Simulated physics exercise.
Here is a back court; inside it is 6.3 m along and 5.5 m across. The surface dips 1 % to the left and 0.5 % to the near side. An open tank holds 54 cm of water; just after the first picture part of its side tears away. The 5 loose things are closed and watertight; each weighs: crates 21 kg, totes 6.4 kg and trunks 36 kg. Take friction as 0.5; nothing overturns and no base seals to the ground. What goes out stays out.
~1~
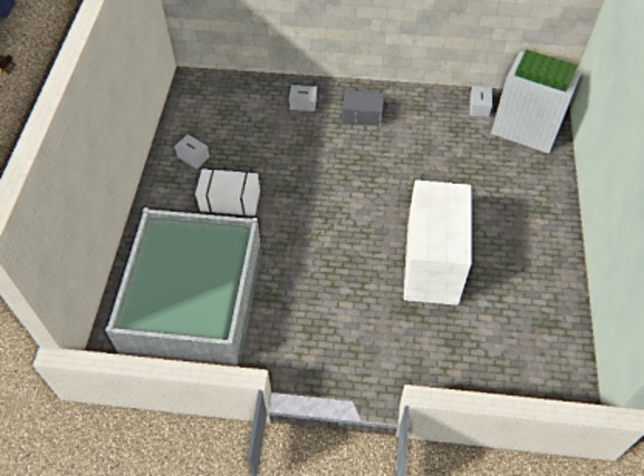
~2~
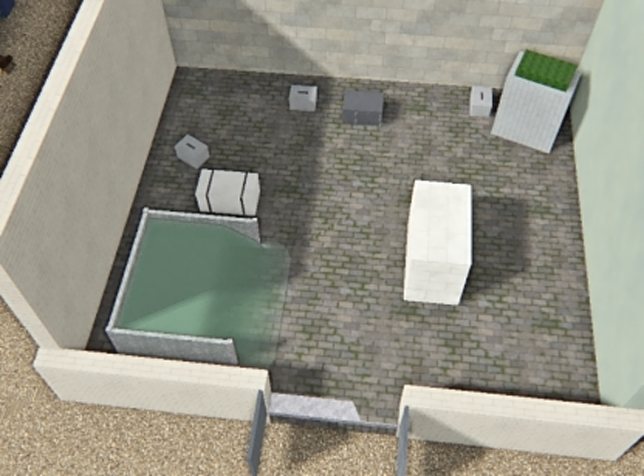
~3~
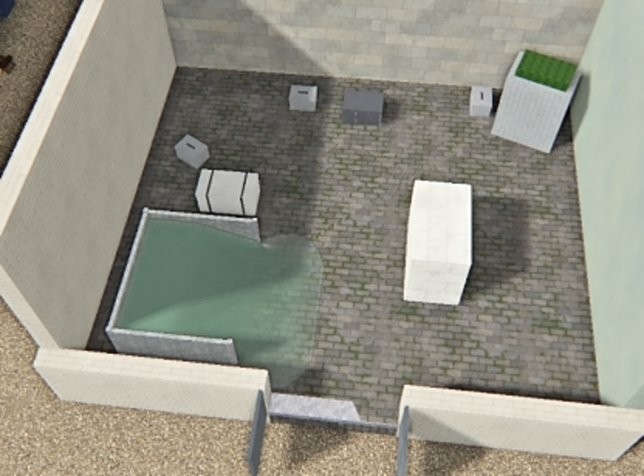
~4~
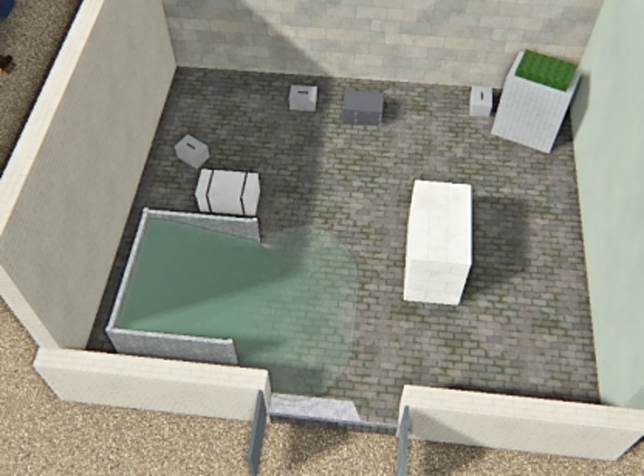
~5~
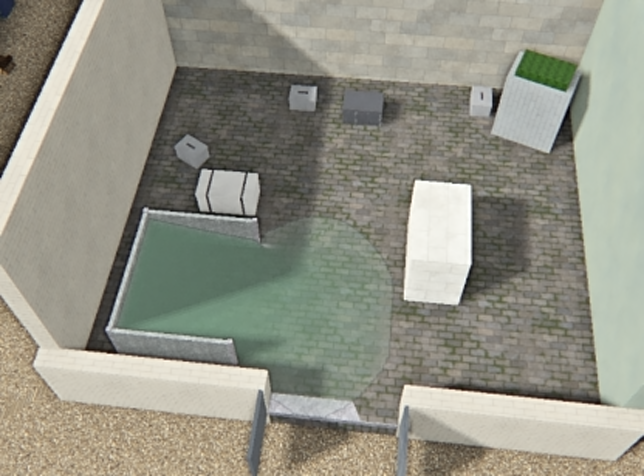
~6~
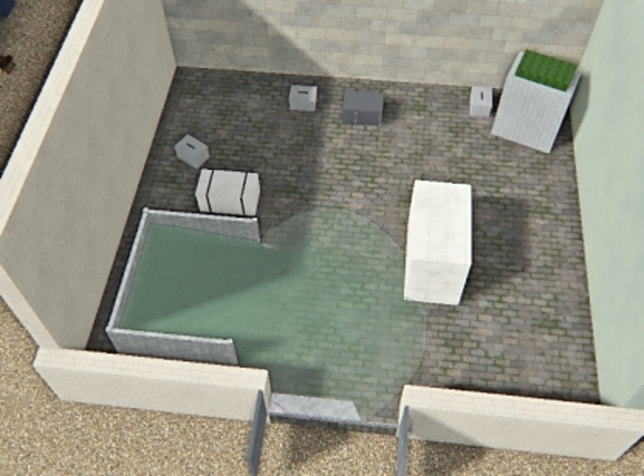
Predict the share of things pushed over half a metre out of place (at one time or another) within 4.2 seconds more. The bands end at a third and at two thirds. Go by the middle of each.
Share: Under a third.
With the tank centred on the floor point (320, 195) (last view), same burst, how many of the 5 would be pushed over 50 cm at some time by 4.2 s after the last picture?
In that case 1 of them.
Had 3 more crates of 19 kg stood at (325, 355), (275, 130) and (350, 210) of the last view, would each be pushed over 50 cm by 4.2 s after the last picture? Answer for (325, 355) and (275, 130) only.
In turn: Past it, short of it.
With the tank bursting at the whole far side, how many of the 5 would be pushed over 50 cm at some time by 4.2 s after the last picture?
In that case 5 of them.
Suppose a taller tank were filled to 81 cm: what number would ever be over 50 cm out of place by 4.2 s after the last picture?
Then 3.
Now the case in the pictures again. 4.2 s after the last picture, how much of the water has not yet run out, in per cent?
Some 86 per cent remains.
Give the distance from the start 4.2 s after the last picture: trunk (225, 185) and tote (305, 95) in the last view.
In that order: 0 cm, 0 cm.
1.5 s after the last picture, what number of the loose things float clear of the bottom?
I count 0.
Then, 0.4 s after the last picture 0 of 5 are over 50 cm from their spots; 0 afloat.
Then, 1.5 s after the last picture 0 of 5 are over 50 cm from their spots; 0 afloat.
Then, 2.8 s after the last picture 0 of 5 are over 50 cm from their spots; 0 afloat.
Then, 4.2 s after the last picture 0 of 5 are over 50 cm from their spots, and 0 have been at some point; 0 afloat.
